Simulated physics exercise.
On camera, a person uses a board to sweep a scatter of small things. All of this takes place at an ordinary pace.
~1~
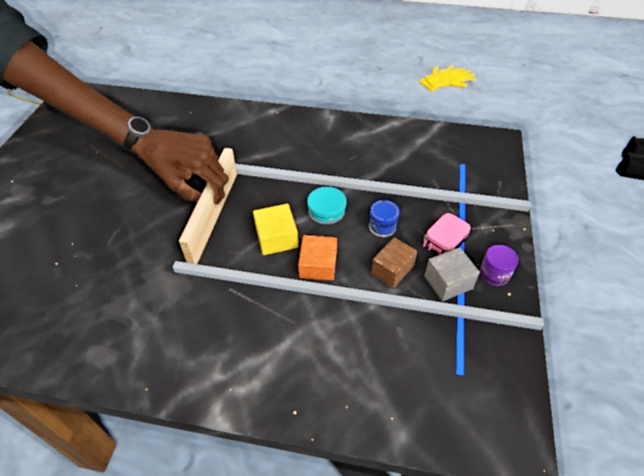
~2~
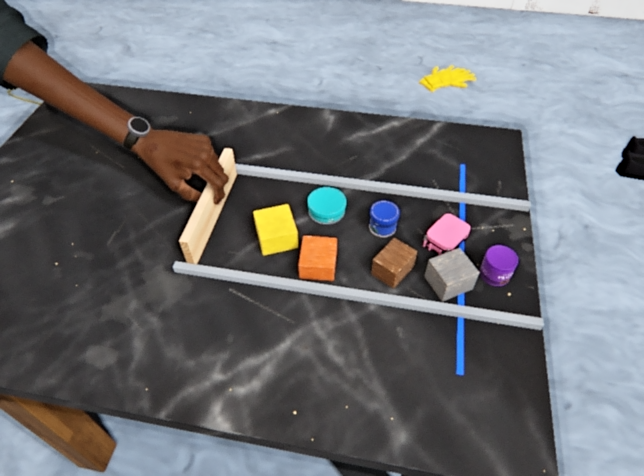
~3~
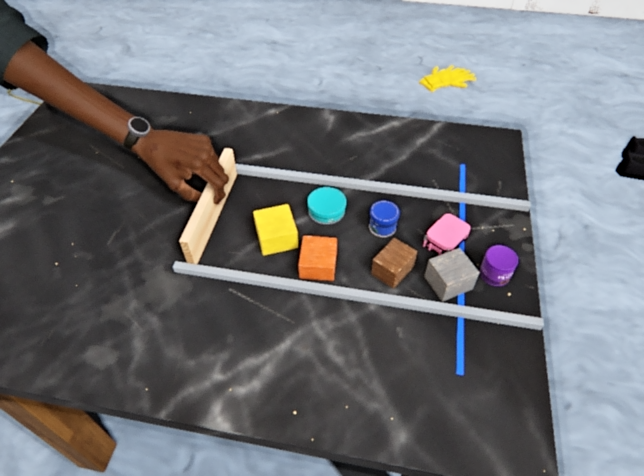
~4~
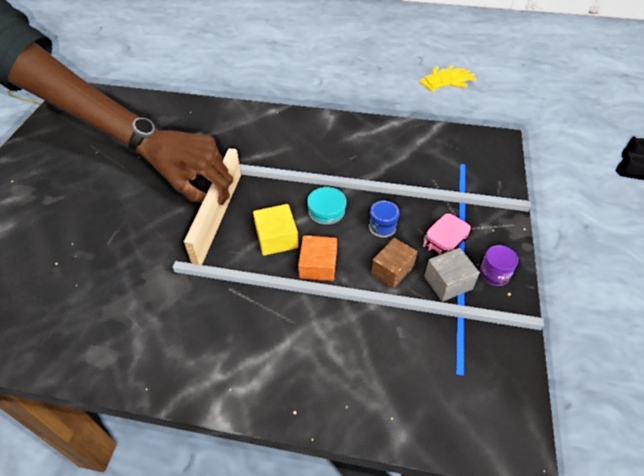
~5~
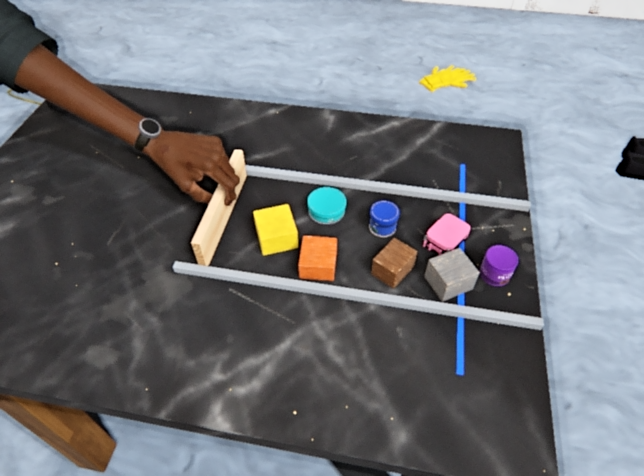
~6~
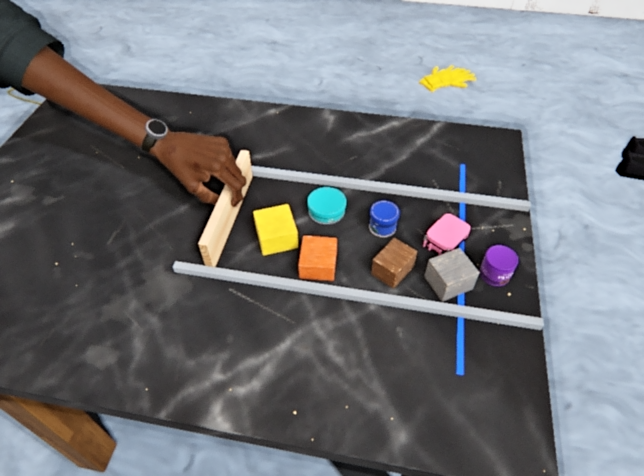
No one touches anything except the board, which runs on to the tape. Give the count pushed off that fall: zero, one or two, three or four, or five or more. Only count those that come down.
Count: Three or four.
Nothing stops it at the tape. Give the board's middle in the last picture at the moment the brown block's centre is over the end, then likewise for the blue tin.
Brown block over the end: About (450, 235). Blue tin over the end: About (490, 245).
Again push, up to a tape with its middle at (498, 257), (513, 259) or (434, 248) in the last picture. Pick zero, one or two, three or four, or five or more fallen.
Five or over; at least five; one or two.
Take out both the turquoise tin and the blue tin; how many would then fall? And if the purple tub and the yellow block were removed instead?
The counts: 3 and 1.
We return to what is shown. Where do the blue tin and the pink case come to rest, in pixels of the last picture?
About (511, 243), and the other about (535, 238).
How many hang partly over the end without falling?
1 is the number.
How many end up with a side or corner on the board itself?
That number would be 2.
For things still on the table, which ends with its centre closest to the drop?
That's the pink case.
Soon after, none off yet; purple tub at rest near (498, 266); grey block at rest near (451, 274); pink case at rest near (447, 237).
In the end, the number that fall off is three or four; gone, brown block, grey block and purple tub.
